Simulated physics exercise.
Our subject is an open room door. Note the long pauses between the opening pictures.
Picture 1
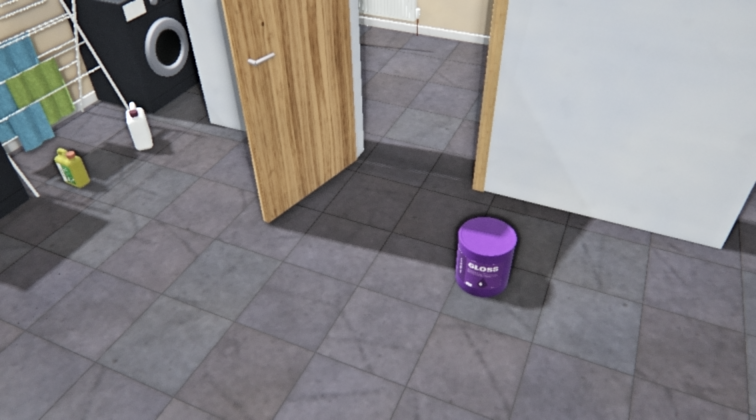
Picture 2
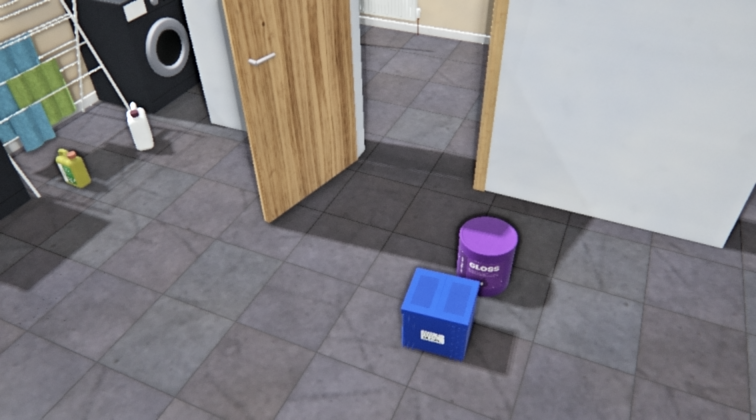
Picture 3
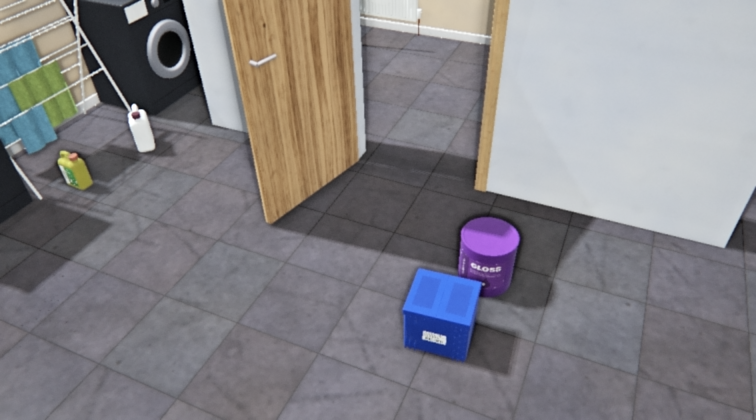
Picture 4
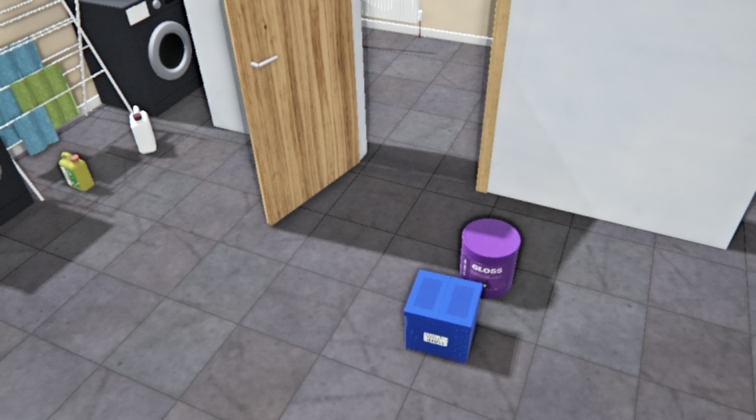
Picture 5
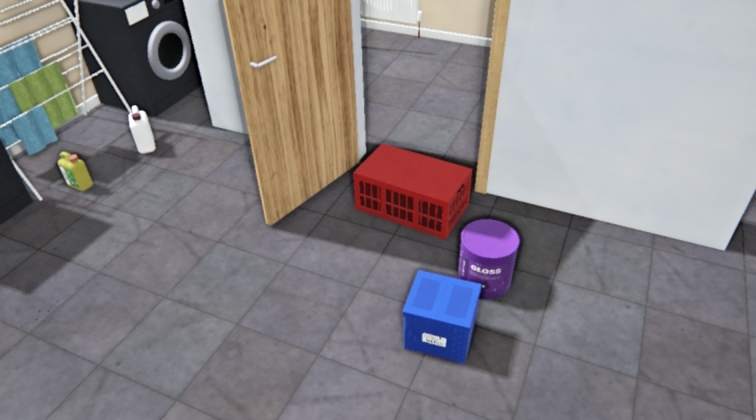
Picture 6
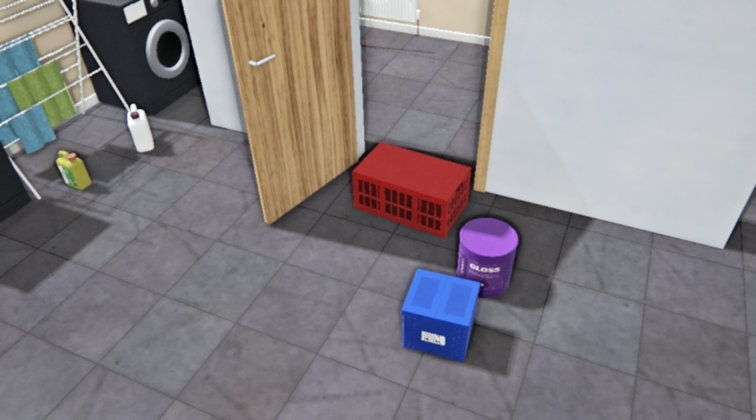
A wooden room door stays wide open and still throughout, with a purple pail standing on the grey tiled floor nearby. A blue tote appears in front of the pail, and later a red chest appears behind it, in the doorway beside the door, while everything else stays put.
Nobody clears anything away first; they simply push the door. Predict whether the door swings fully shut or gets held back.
Looks like the door gets held up short of the frame.
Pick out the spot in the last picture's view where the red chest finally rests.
End point in the final view: About (417, 188).
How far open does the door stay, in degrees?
Near 65° open.
Then, 0.40 s past the last view, door 96° open.
Then, 0.70 s past the last view, door 81° open.
Then, 0.90 s past the last view, door 70° open.
Then, 1.10 s past the last view, door 64° open; red chest displaced a little near (416, 188).
Finally, door 64° open; all 3 still in place. Final places as the last picture's camera would see them, red chest near (417, 188).
